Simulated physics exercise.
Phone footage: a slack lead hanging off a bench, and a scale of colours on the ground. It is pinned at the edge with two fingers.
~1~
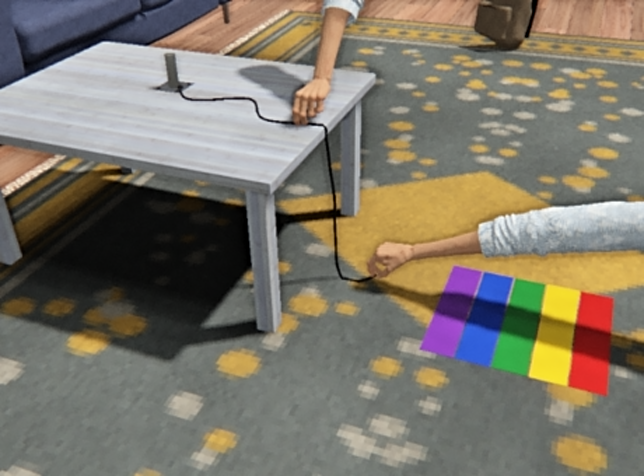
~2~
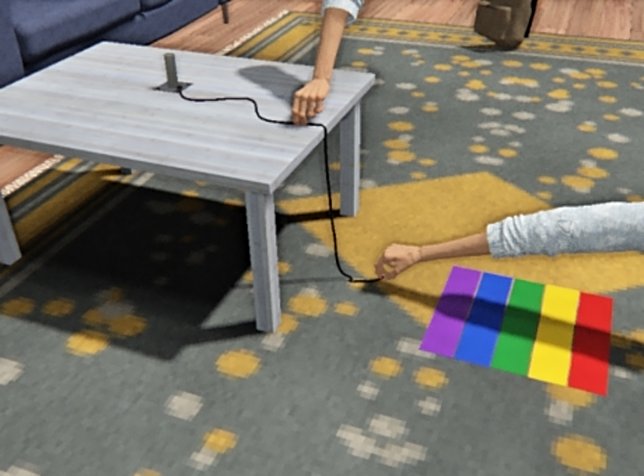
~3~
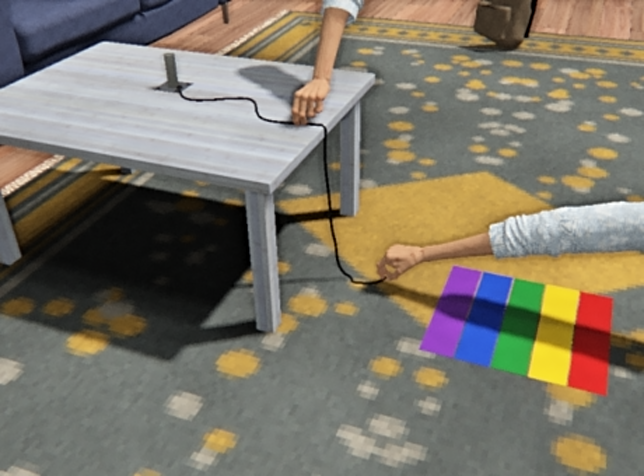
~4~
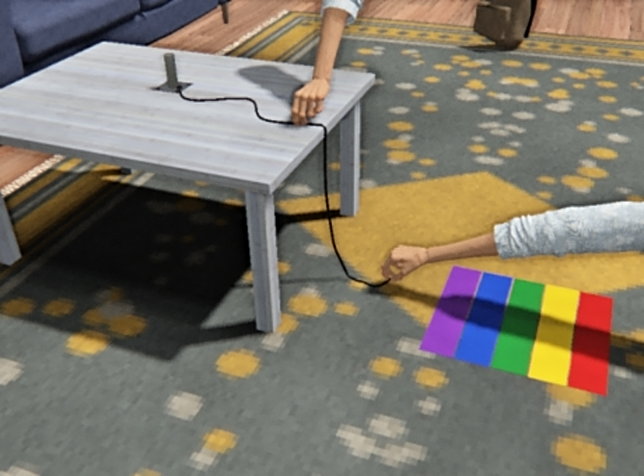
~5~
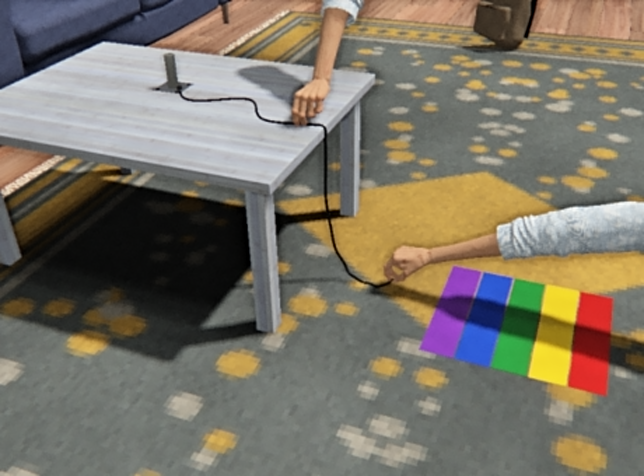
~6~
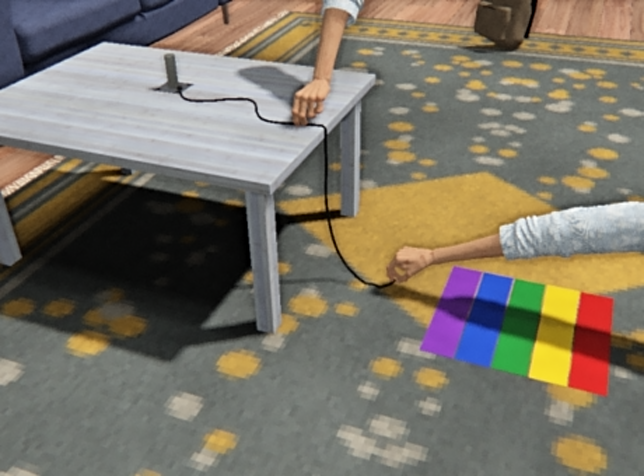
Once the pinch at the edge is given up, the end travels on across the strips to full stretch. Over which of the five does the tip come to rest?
Over the green one.
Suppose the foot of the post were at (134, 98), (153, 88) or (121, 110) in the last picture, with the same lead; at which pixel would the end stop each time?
(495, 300), (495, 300) and (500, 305).
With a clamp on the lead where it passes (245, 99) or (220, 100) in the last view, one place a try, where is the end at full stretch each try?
Try by try: (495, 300), (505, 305).
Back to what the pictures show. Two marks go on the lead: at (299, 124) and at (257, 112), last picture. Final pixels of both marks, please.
(335, 134) for the first, (285, 114) for the second.
Early on, end near (452, 292); over purple.
Midway, end near (496, 302); over blue.
At the end of the slack, end near (523, 308); over green. It gets as far as the green strip.
